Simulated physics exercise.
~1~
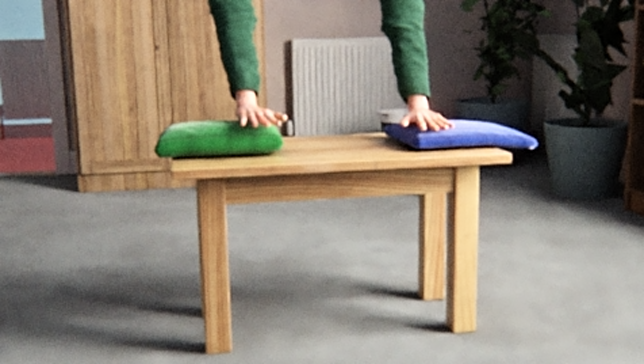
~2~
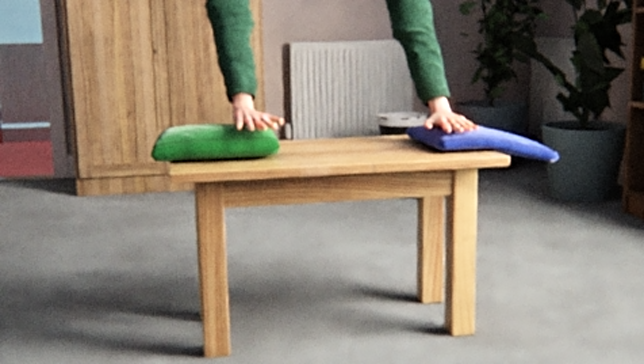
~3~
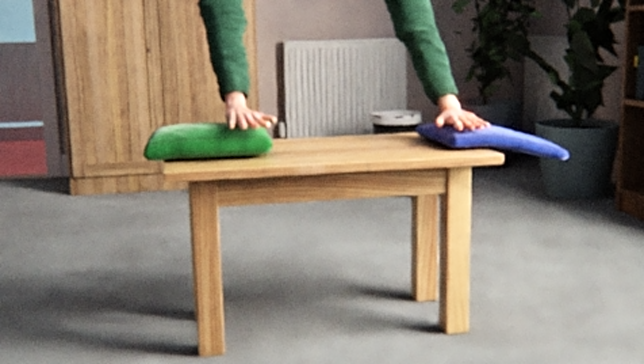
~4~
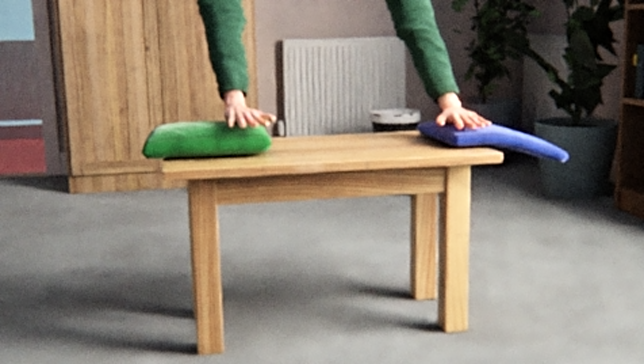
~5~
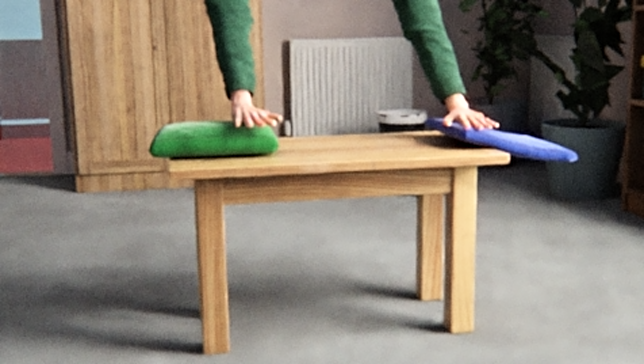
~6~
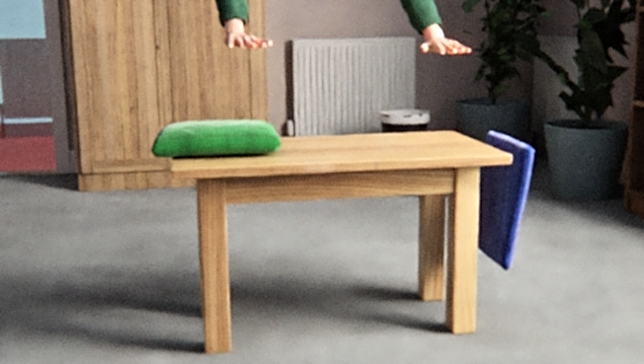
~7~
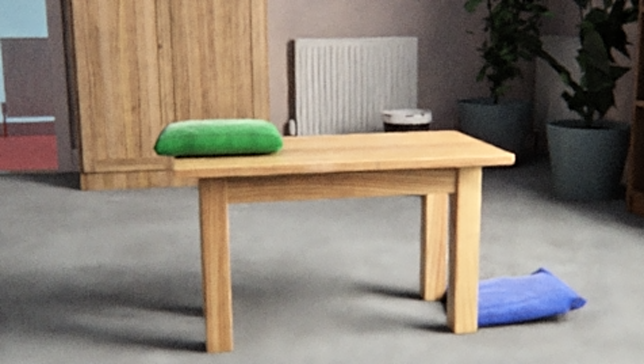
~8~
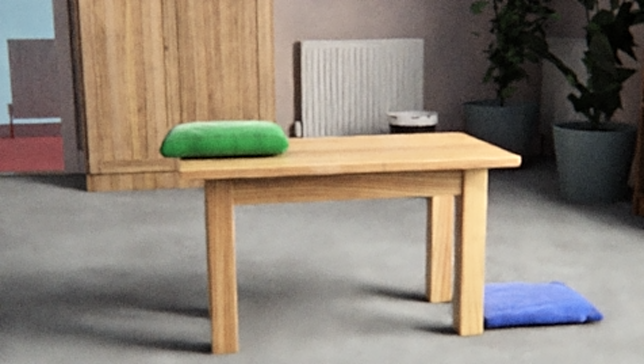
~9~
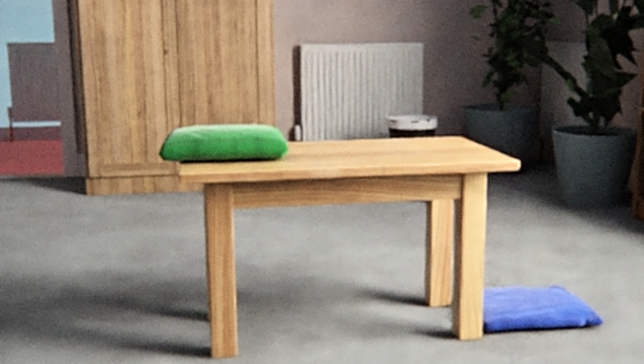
To begin with, two hands in green sleeves press on a green rice sack at the left end of a low wooden table and a blue seat pad at the right end. The right hand slides the blue pad outward until much of it juts past the table's edge, while the green sack stays near the left end. Both hands then lift away, and the blue pad tips over the edge and drops beside the table leg. It lands on the grey floor and settles flat, while the green sack remains resting on the tabletop.
